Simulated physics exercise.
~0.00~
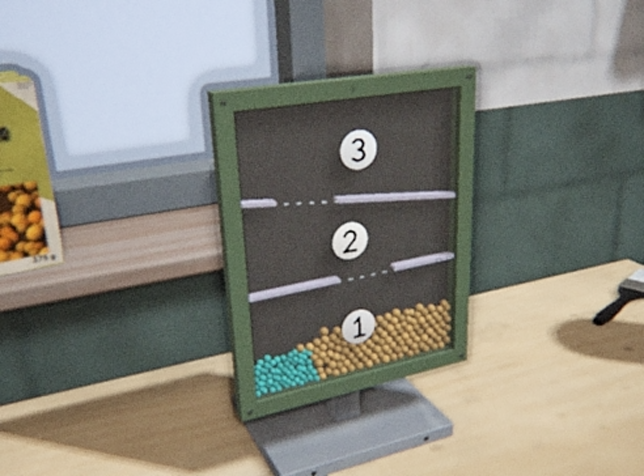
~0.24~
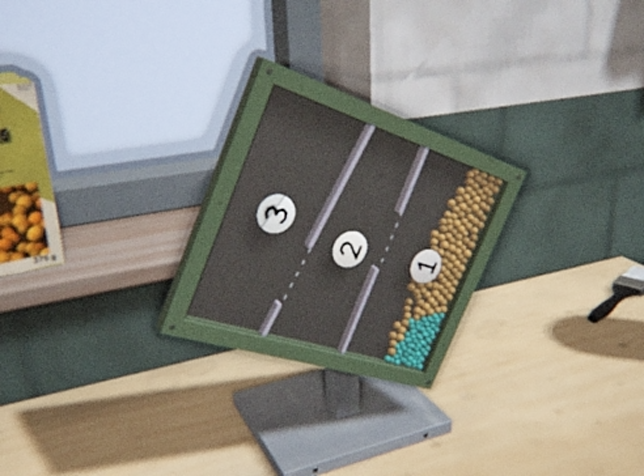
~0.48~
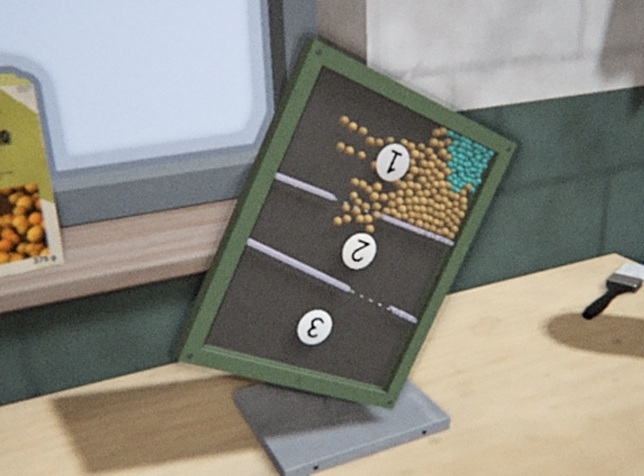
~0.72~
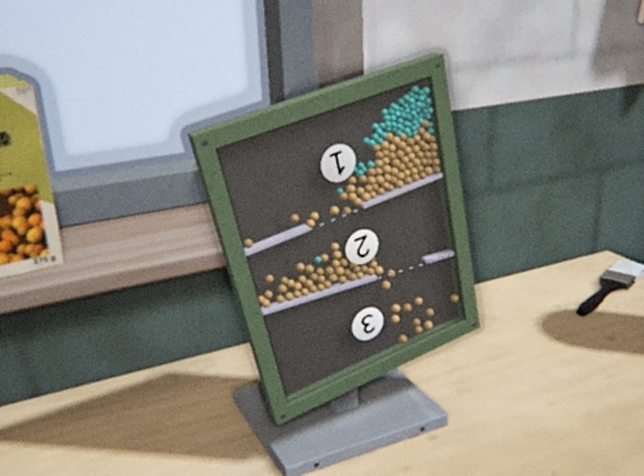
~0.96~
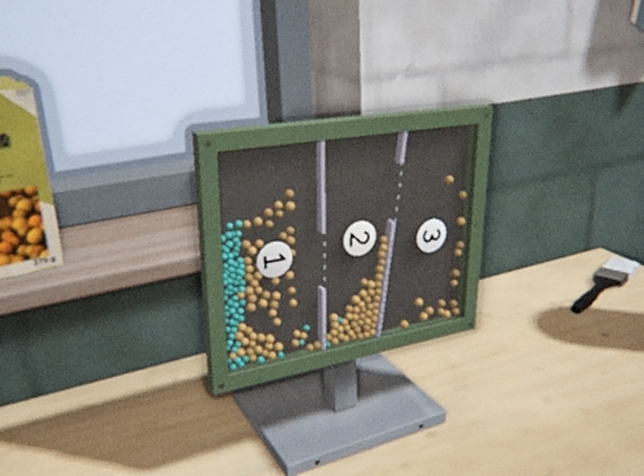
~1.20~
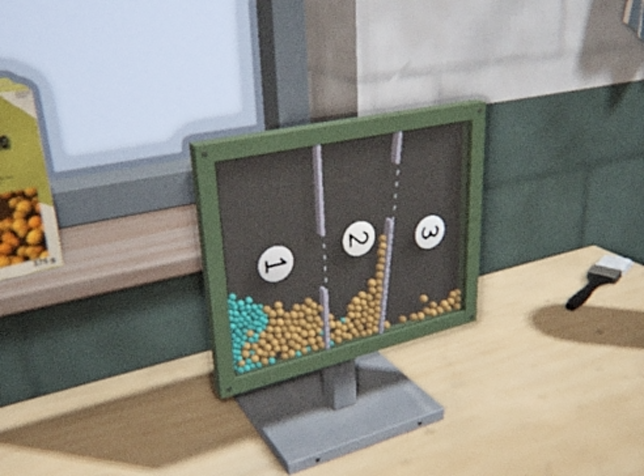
A shallow green-framed case of tan beads, with smaller turquoise ones at its lower left, stands on a grey base on a pale wooden table, seen from slightly above. Two thin, gapped pale lines divide its dark interior into three numbered chambers. It turns anticlockwise onto its side, then nearly upside down, lifting the beads high on the right. As it keeps turning, tan beads spill through the gaps into chambers two and three. It stops on its side, and the beads settle, most in chamber one at left, some in two, fewest in three.
